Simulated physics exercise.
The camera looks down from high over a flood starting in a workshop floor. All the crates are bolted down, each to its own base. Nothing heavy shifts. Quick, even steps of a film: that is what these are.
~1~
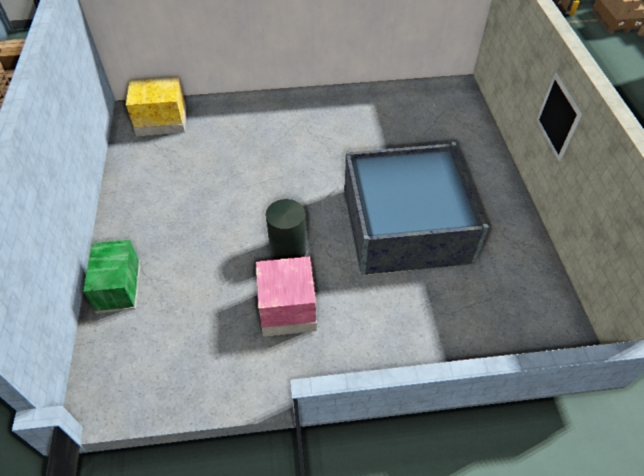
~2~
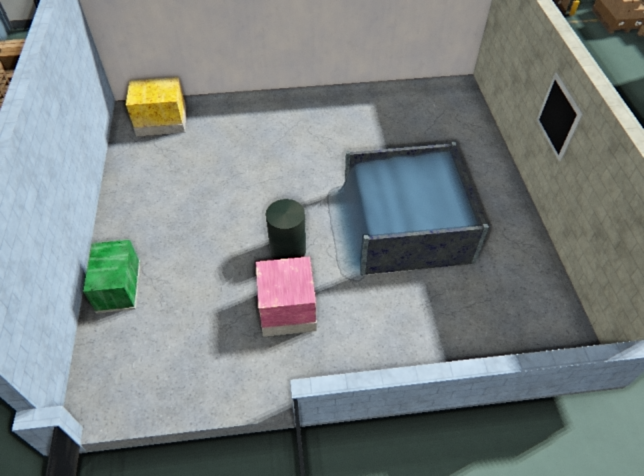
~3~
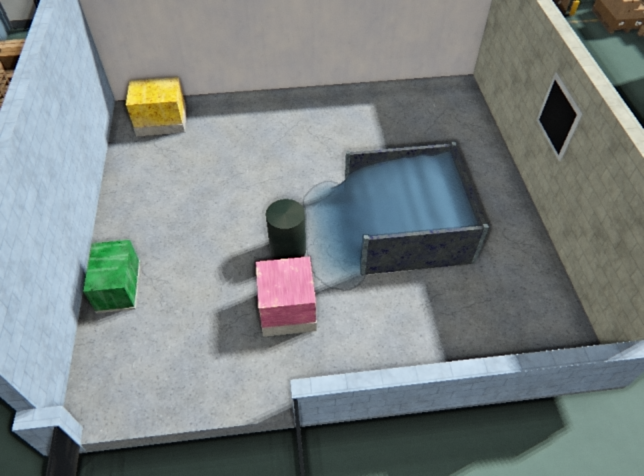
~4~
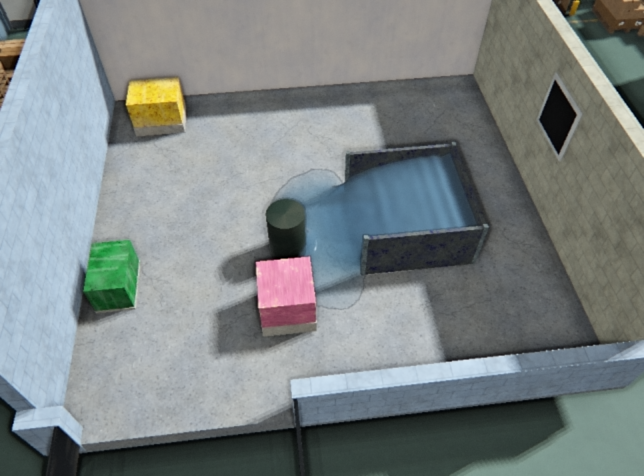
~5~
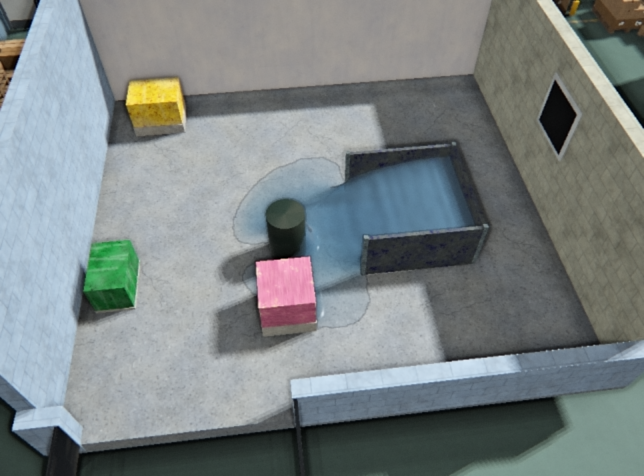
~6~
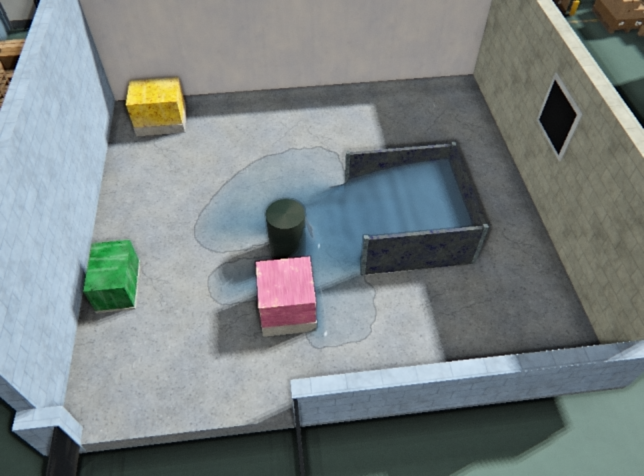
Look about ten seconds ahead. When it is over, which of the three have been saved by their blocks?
At the end, the pink crate will meet the water. The yellow crate will meet the water. The green crate will meet the water.
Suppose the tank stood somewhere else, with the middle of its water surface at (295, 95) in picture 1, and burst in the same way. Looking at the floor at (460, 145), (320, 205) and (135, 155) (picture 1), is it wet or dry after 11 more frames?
Taking the three spots in order: Bare, bare, swamped.
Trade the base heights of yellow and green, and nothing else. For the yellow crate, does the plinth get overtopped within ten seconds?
Verdict on the yellow crate: It gets flooded.
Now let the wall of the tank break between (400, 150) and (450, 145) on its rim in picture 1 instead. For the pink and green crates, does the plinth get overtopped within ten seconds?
Well, the pink crate is never reached, and the green crate gets reached as well.
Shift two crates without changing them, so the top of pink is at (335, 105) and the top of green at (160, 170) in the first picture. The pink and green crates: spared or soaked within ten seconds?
Put simply, the pink one is never reached and the green one is flooded.
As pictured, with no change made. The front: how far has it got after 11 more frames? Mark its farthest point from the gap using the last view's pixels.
The front should reach about (116, 102).
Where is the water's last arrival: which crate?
Last is the yellow-painted one.
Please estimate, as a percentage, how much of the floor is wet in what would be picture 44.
I reckon around 80 %.
A moment on, water covers 35 % of the floor; the pink crate water round its plinth, the yellow crate not reached, the green crate water round its plinth.
Next, water covers 45 % of the floor; the pink crate water round its plinth, the yellow crate water round its plinth, the green crate water round its plinth.
Then, water covers 60 % of the floor; the pink crate water round its plinth, the yellow crate water round its plinth, the green crate water round its plinth.
Later, water covers 80 % of the floor; the pink crate water round its plinth, the yellow crate water round its plinth, the green crate water round its plinth.
In the end, water covers 100 % of the floor; the pink crate was topped, the yellow crate was topped, the green crate was topped.
